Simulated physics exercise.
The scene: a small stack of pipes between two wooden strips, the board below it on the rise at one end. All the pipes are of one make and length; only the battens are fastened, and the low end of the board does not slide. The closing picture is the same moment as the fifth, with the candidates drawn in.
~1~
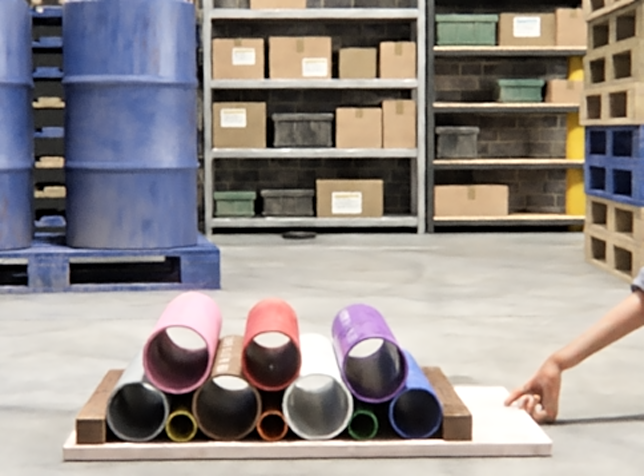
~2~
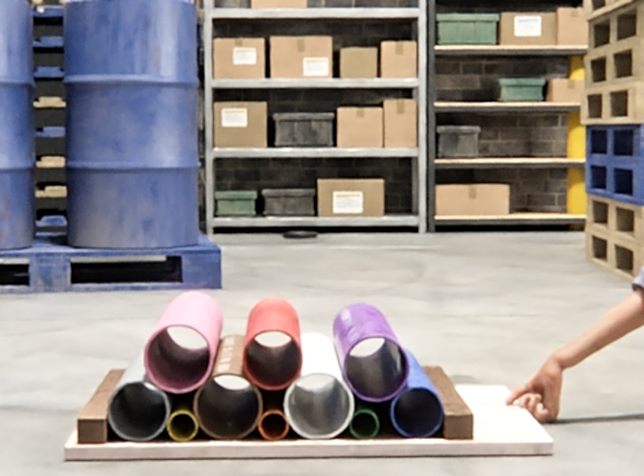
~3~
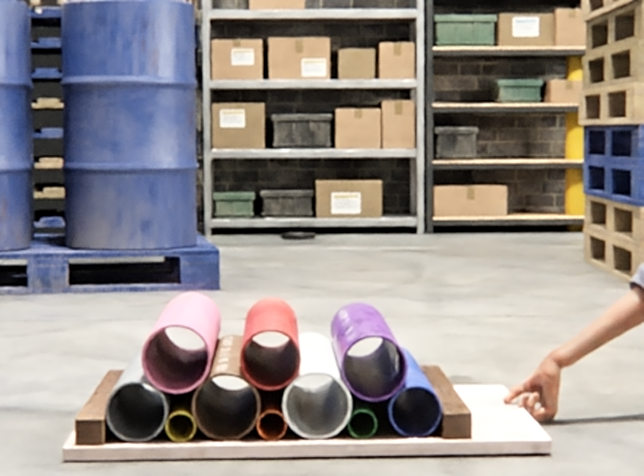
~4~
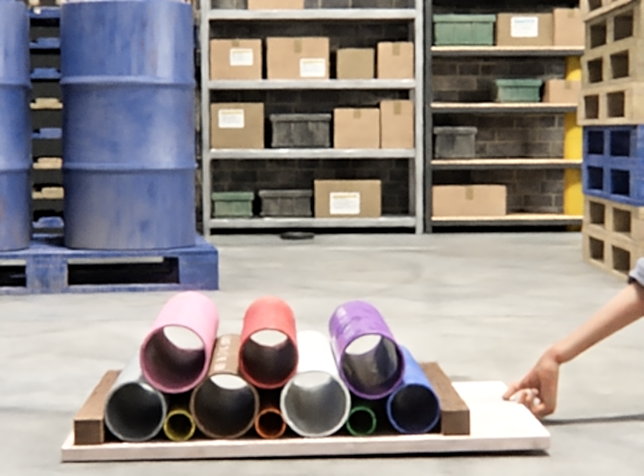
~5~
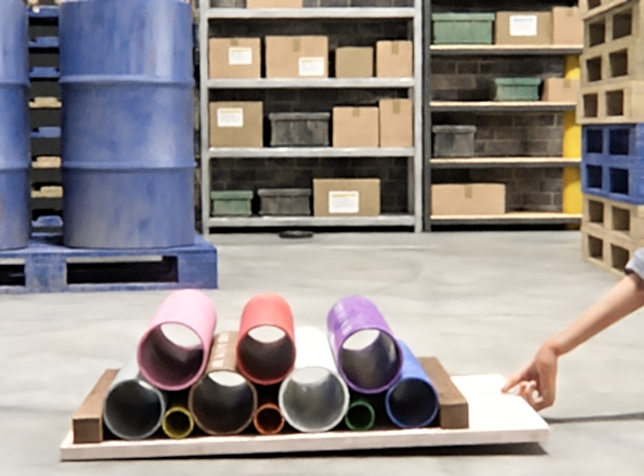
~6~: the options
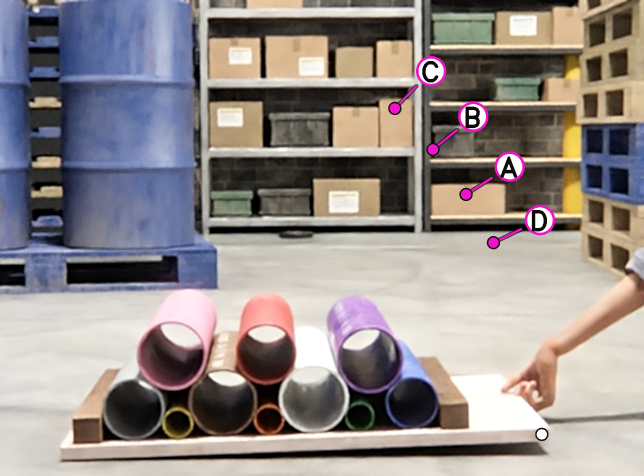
Colourful pipes stacked between two wooden strips on a pale board, a hand at right slightly raising the board's right end.
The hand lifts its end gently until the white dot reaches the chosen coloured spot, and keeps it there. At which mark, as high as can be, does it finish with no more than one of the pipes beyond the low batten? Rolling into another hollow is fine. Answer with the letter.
B is the limit.
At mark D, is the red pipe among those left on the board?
Yes.
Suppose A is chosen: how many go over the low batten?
With A, none.
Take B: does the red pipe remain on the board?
Yes.
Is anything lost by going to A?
No.
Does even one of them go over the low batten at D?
At D: No.
On the marked copy, A at (466, 194); B at (433, 150); C at (395, 108); D at (493, 243); the white dot at (542, 435).
Taking B. A third of the way, board at 20°.
Two thirds of the way, board at 38°.
When it is over, board at 39°, one over the low batten (pink).
As for the rest, A none over the low batten; C three over the low batten (purple, pink, red); D none over the low batten.
